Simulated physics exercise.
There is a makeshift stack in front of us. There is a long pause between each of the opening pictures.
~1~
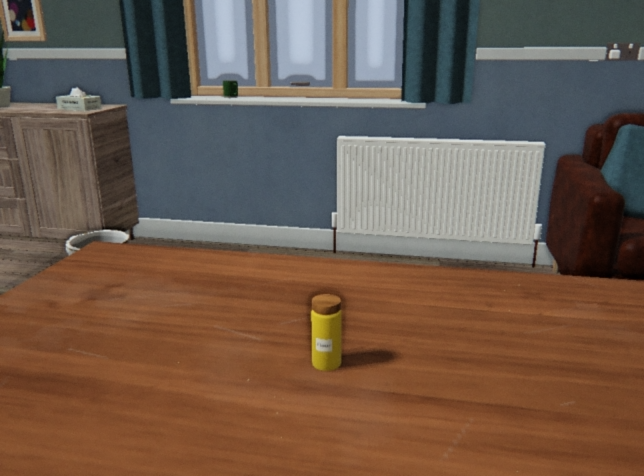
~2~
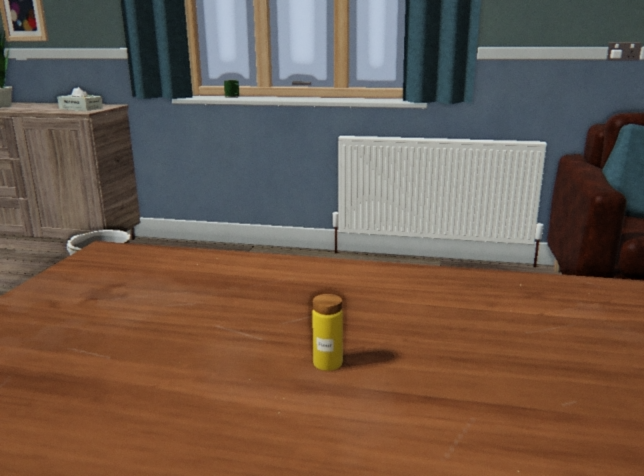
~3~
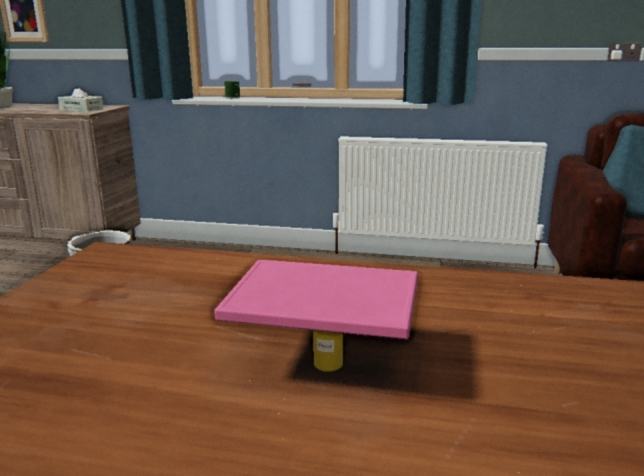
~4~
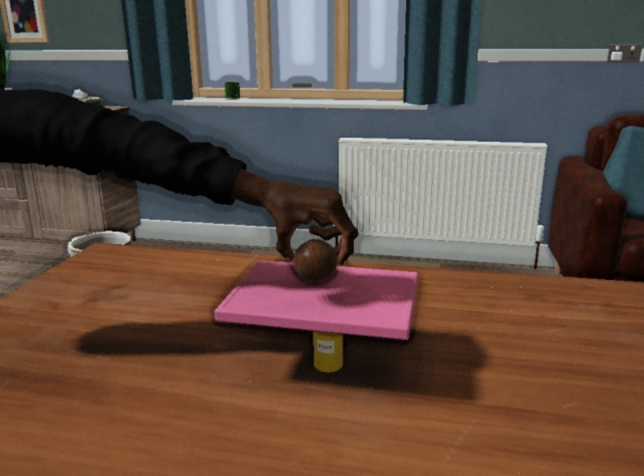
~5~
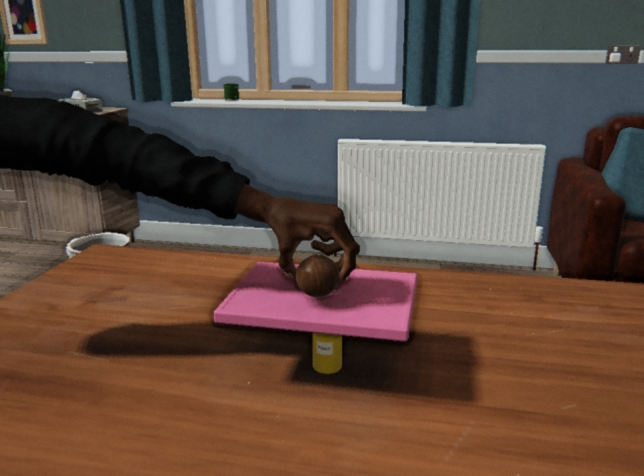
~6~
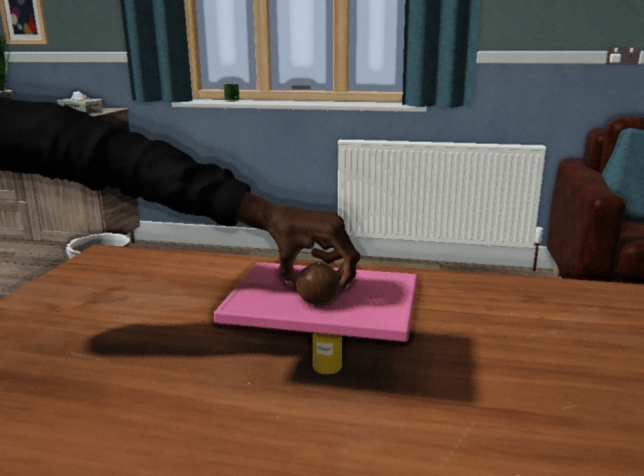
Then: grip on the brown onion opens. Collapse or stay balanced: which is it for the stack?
The stack is secure.
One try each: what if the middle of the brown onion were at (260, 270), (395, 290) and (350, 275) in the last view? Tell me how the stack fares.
First, it comes apart; second, it comes apart; third, it keeps its balance.
Then, 0.20 s later than the last frame, all is still.
Then, 0.40 s later than the last frame, brown onion resting near (318, 284).
When it is over, all 3 as before. End places, in pixels of the last picture, brown onion near (318, 284). The stack keeps its balance.
